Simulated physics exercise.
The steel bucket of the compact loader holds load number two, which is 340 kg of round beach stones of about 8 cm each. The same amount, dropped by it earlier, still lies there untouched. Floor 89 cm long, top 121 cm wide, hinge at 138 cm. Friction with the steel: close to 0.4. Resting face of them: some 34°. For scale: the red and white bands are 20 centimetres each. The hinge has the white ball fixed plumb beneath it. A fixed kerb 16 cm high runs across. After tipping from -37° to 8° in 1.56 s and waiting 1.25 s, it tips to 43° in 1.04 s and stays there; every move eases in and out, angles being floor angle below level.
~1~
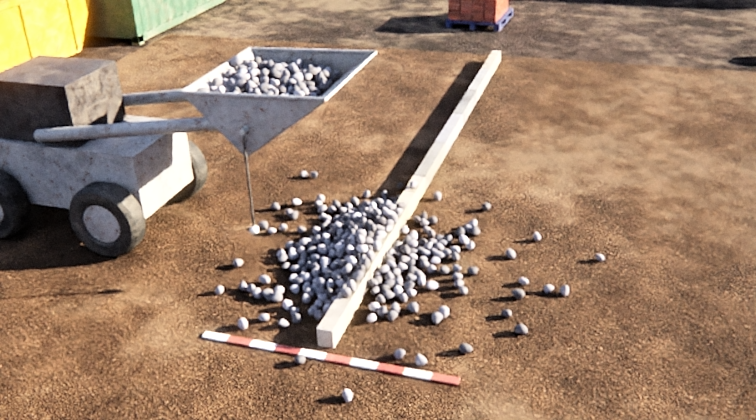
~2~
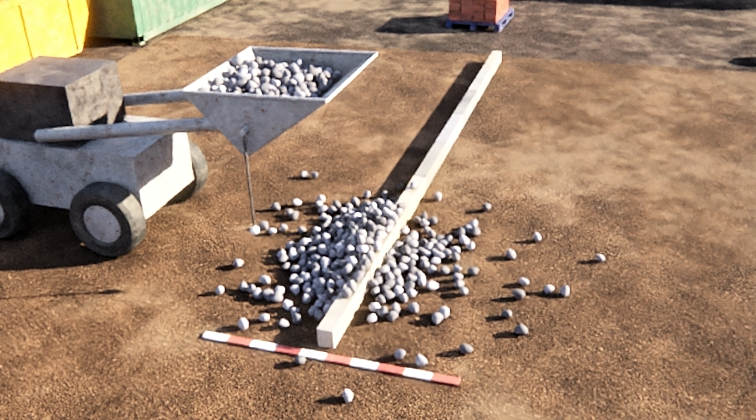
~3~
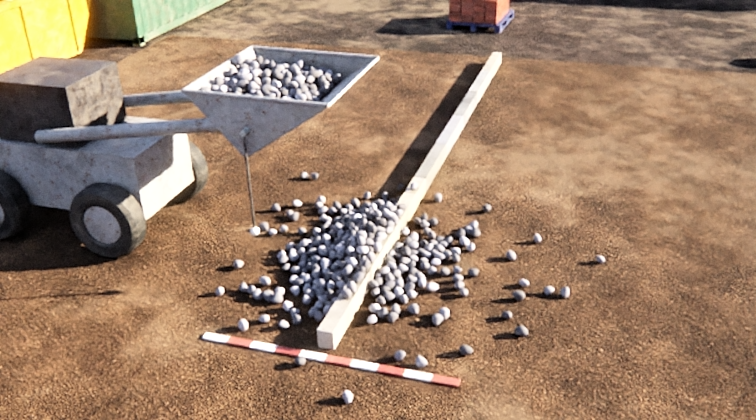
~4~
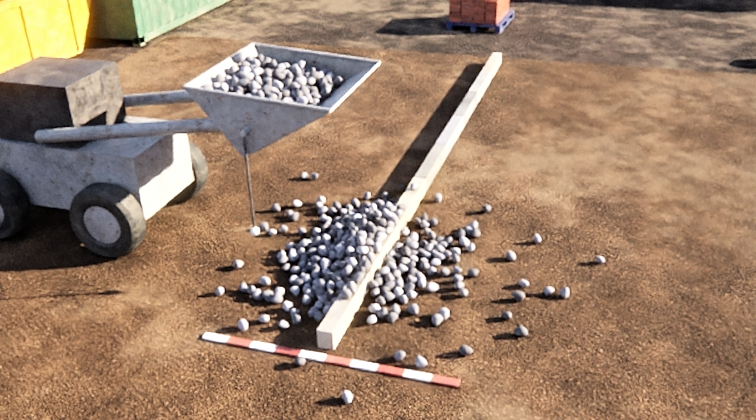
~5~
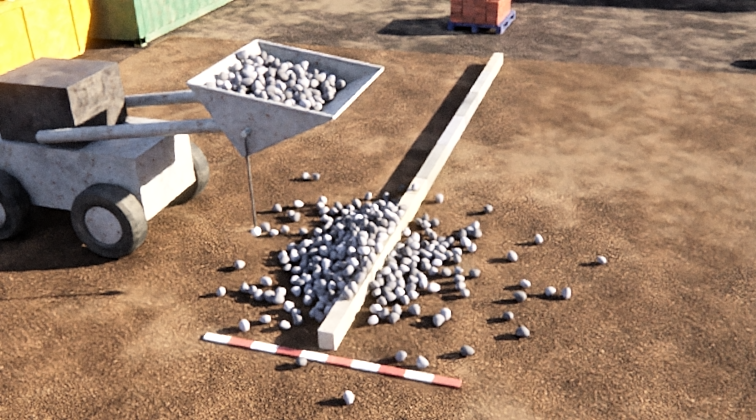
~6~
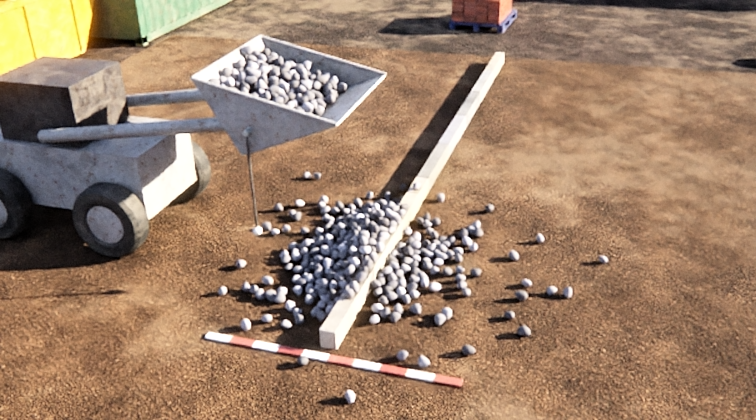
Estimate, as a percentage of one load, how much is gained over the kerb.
Some 66 per cent is added.
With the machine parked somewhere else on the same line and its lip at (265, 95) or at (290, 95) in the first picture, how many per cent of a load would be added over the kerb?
Around 0 and 15 percent respectively.
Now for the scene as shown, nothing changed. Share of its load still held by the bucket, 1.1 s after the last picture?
Close to 100 per cent of the load.
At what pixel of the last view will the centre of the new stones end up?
Roughly at (401, 250) in the last picture.
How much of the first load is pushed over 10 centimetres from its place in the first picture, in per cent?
Close to 15 in a hundred of them.
Then, 0.6 s after the last picture the floor is at 1°; in per cent of one load, 100 in the bucket, 77 on this side of the kerb, 23 over the kerb; the foremost stones are at (544, 287).
Then, 1.1 s after the last picture the floor is at 8°; in per cent of one load, 100 in the bucket, 77 on this side of the kerb, 23 over the kerb; the foremost stones are at (544, 287).
Then, 3.7 s after the last picture the floor is at 43°; in per cent of one load, 0 in the bucket, 113 on this side of the kerb, 87 over the kerb; the foremost stones are at (572, 276).
Then, 6.4 s after the last picture the floor is at 43°; in per cent of one load, 0 in the bucket, 111 on this side of the kerb, 89 over the kerb; the foremost stones are at (576, 271). Net gain over the kerb, 66.
